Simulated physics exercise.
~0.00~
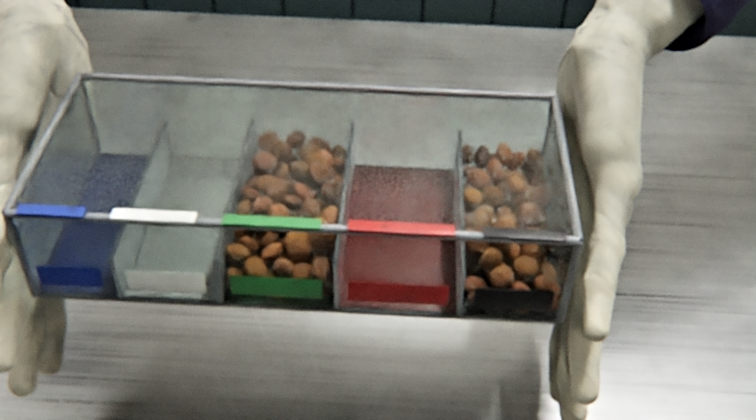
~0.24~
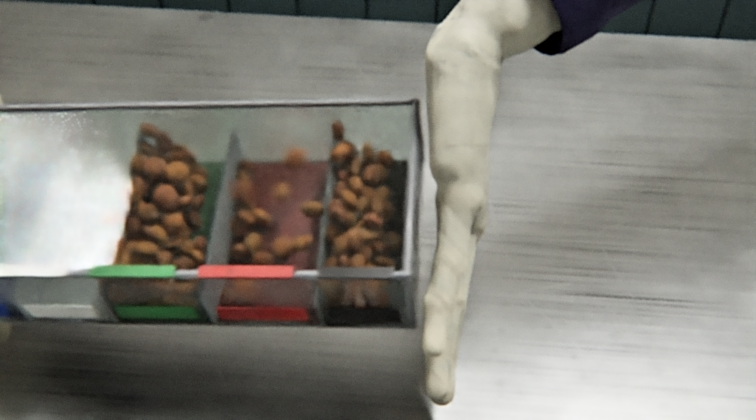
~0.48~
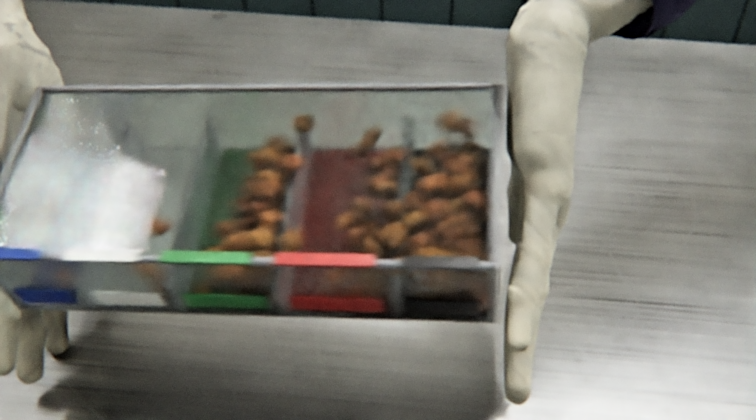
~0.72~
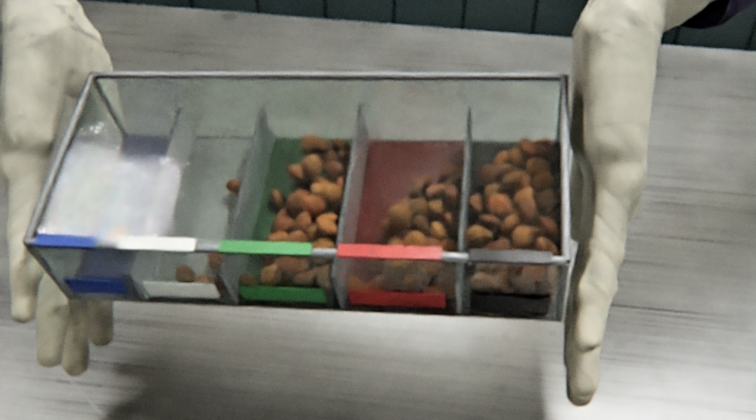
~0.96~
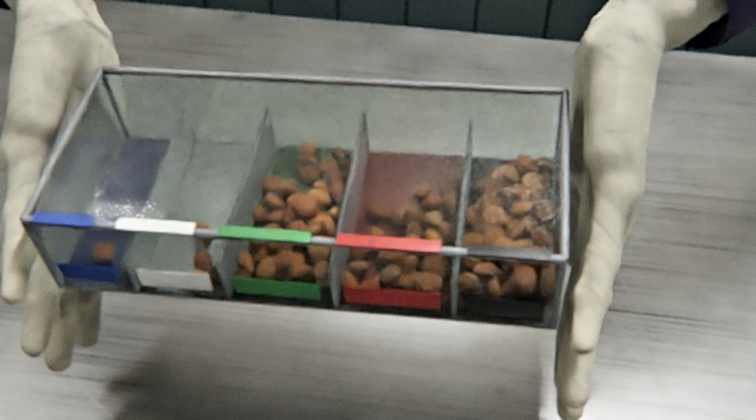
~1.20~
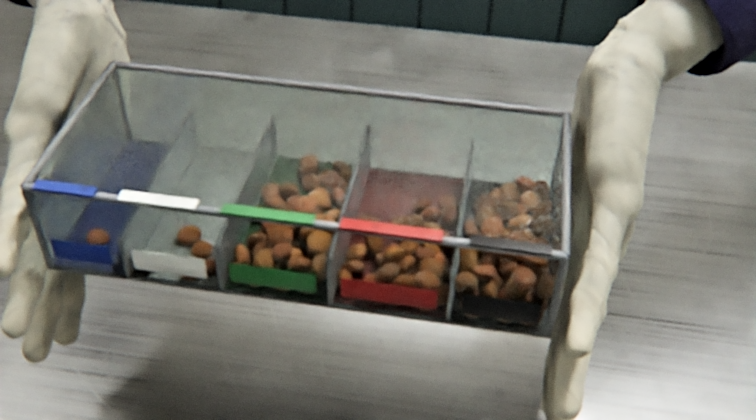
On a grey table, gloved hands shake and tilt a clear box, spreading kibble between compartments.
